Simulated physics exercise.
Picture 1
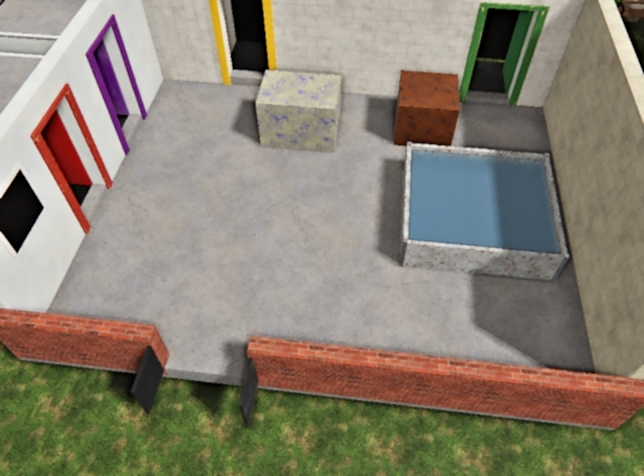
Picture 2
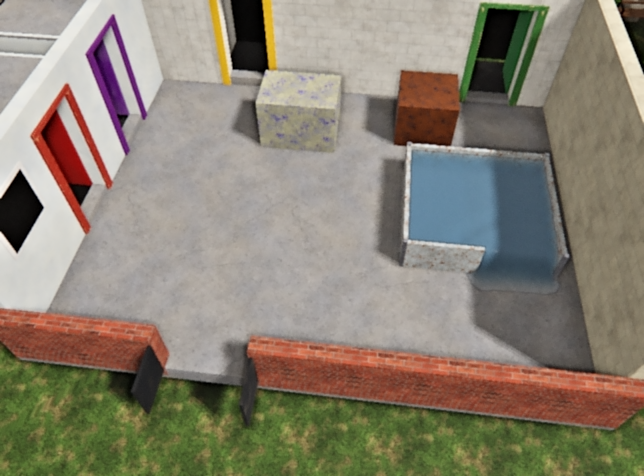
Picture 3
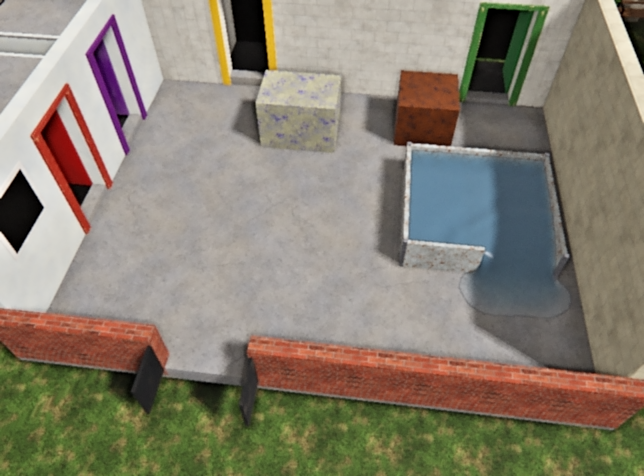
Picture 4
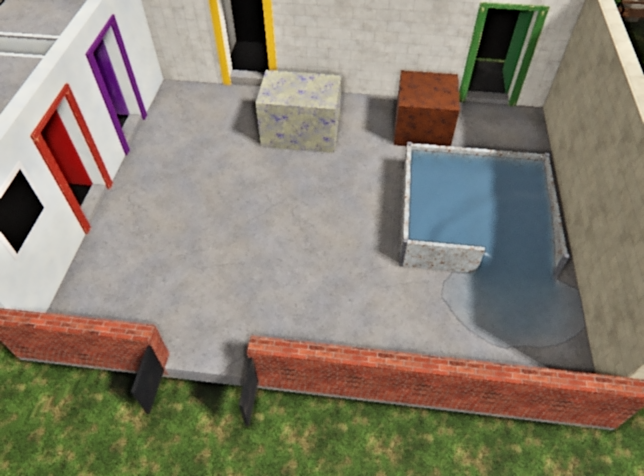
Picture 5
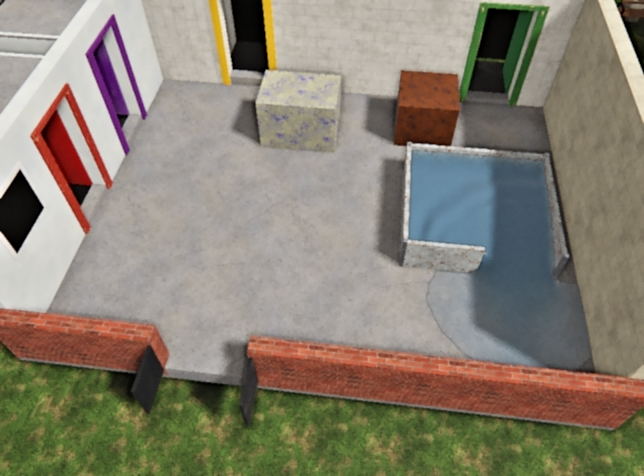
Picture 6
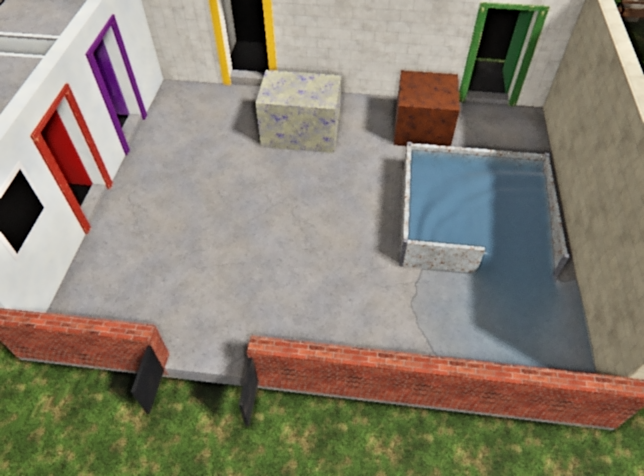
The clip opens on a walled yard with colored doorways, two blocks and a still, full water tank at the right. Part of the tank's front wall gives way, and water pours through the gap onto the gray floor. The shallow sheet then spreads outward toward the low brick wall in front.
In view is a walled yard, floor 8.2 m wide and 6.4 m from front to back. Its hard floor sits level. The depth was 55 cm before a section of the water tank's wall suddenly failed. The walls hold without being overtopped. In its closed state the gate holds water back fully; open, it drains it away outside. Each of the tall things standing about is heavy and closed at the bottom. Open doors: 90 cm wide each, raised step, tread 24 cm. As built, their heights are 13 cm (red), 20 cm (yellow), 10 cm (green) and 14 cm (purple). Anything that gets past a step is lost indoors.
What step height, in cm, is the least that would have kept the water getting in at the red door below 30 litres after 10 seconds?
The least height is about 7 cm.
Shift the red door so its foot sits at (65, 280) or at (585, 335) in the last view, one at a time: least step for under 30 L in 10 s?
Minimums: About 9.5 cm and 25 cm.
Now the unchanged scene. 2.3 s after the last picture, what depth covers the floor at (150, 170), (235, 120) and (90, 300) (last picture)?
Roughly 0, 0 and 0 centimetres.
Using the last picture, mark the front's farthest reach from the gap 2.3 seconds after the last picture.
Around (175, 353).
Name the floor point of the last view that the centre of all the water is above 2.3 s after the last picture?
I'd put it close to (475, 272).
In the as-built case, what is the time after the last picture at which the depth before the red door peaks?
It peaks around 4.5 s.
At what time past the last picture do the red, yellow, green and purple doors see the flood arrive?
Red 4.0 s, yellow 7.5 s, green 4.5 s, purple 5.0 s.
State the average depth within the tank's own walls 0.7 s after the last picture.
41 cm, roughly.
Then, 0.7 s after the last picture water covers 10 % of the floor, deepest (49 cm) near (595, 402); it has not reached the red door.
Then, 2.3 s after the last picture water covers 25 % of the floor, deepest (33 cm) near (582, 400); it has not reached the red door.
Then, 9.3 s after the last picture water covers 90 % of the floor, deepest (12 cm) near (155, 97); 8 cm at the red door, 0 litres in over its 13 cm step.
At the red door as built, the water peaked near 13 cm, 4.5 s after the last picture.
With a step of 6 cm, 48 litres would have come in within the 10 s; with 8 cm, 21 litres. So under 30 litres takes about 7 cm.
